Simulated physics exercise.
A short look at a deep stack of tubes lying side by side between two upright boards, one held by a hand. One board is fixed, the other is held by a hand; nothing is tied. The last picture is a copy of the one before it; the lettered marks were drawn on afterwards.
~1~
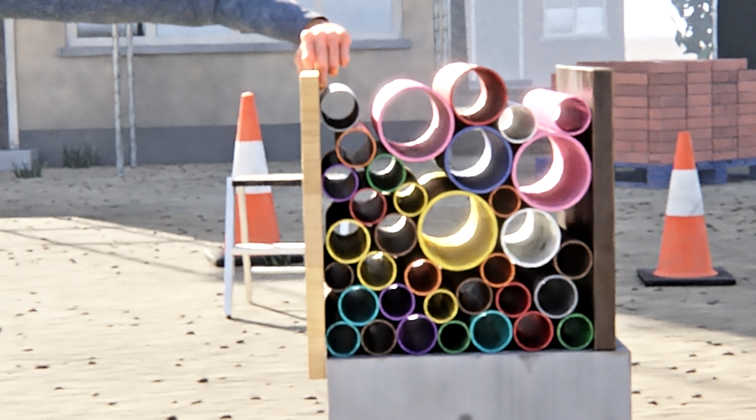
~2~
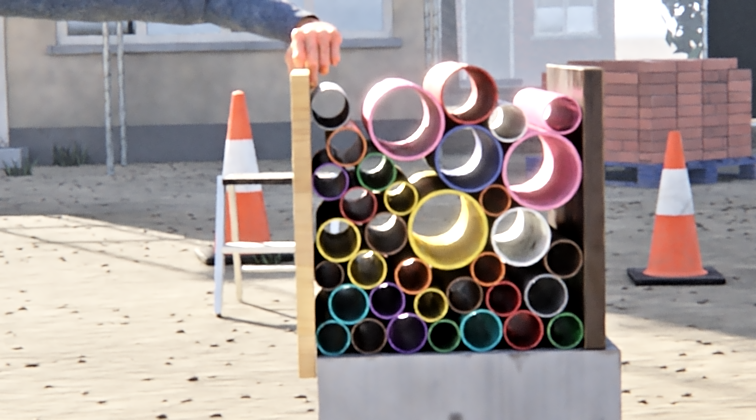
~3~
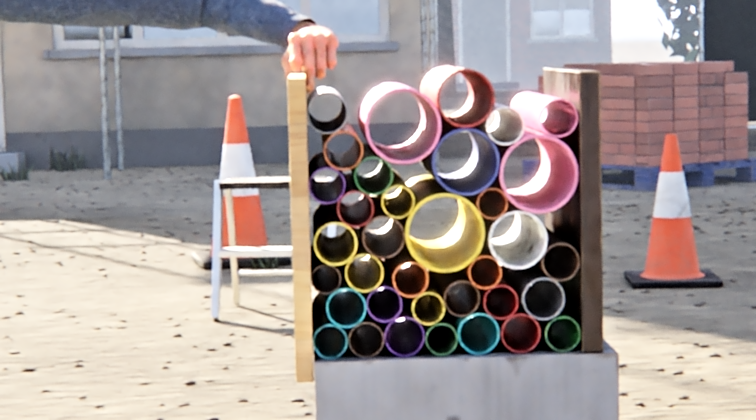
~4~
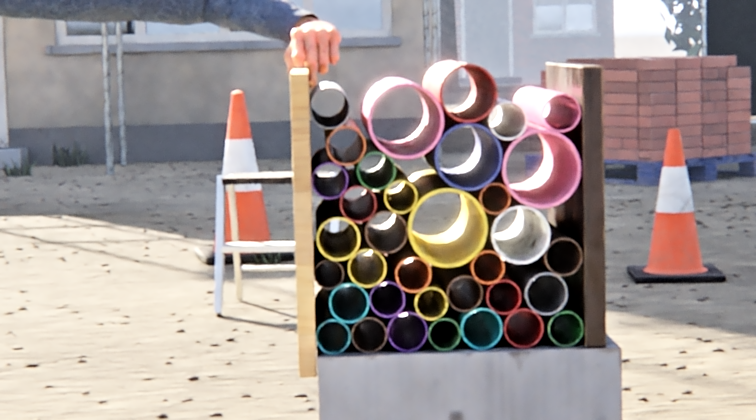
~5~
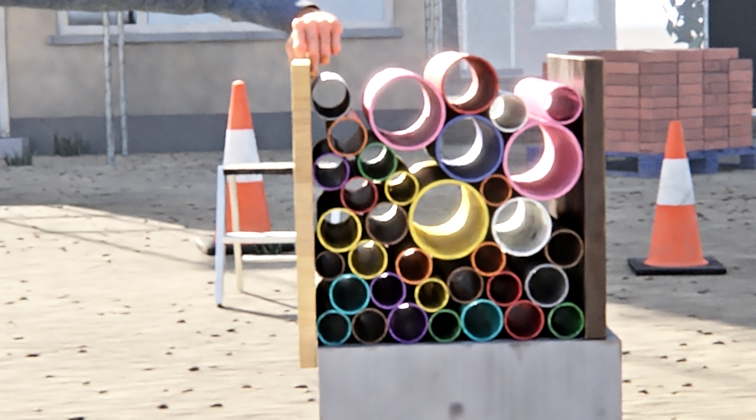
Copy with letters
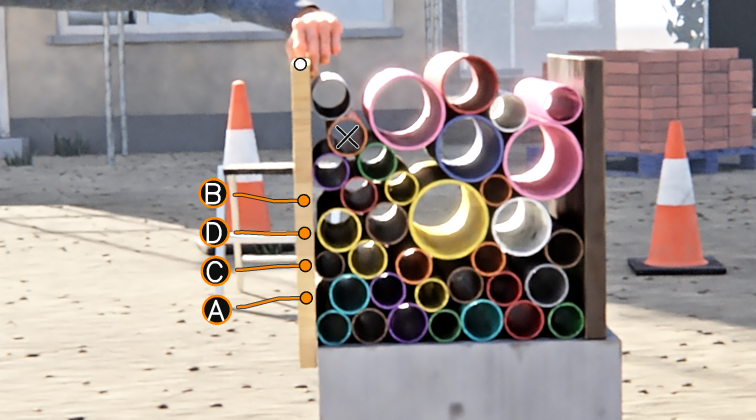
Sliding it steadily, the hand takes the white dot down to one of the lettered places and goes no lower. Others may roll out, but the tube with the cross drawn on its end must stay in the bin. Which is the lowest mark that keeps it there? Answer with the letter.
The last mark within the limit is B.
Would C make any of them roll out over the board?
Yes.
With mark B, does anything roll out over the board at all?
Yes.
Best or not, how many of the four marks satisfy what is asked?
One of the four.
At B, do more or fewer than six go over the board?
At B, fewer than six.
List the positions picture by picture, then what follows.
A red tube (533, 331); a purple tube (397, 301); a brown tube (339, 277), in the first picture.
A brown tube (329, 275); a pink tube (542, 171), in the second picture.
An orange tube (492, 203); an orange tube (344, 150), in the third picture.
Side board (304, 210); a turquoise tube (333, 337), in the fourth picture.
A red tube (524, 320); a purple tube (388, 290); a brown tube (330, 265), in the fifth picture.
On the marked copy, A at (306, 298); B at (304, 200); C at (305, 266); D at (304, 233); the cross at (348, 137); the white dot at (300, 64).
Taking B. A third of the way, top of the board (311, 127).
Two thirds of the way, top of the board (313, 197).
When it is over, top of the board (313, 200), one out over the board, the crossed one still inside.
As for the rest, A lets the crossed one out; C lets the crossed one out; D lets the crossed one out.
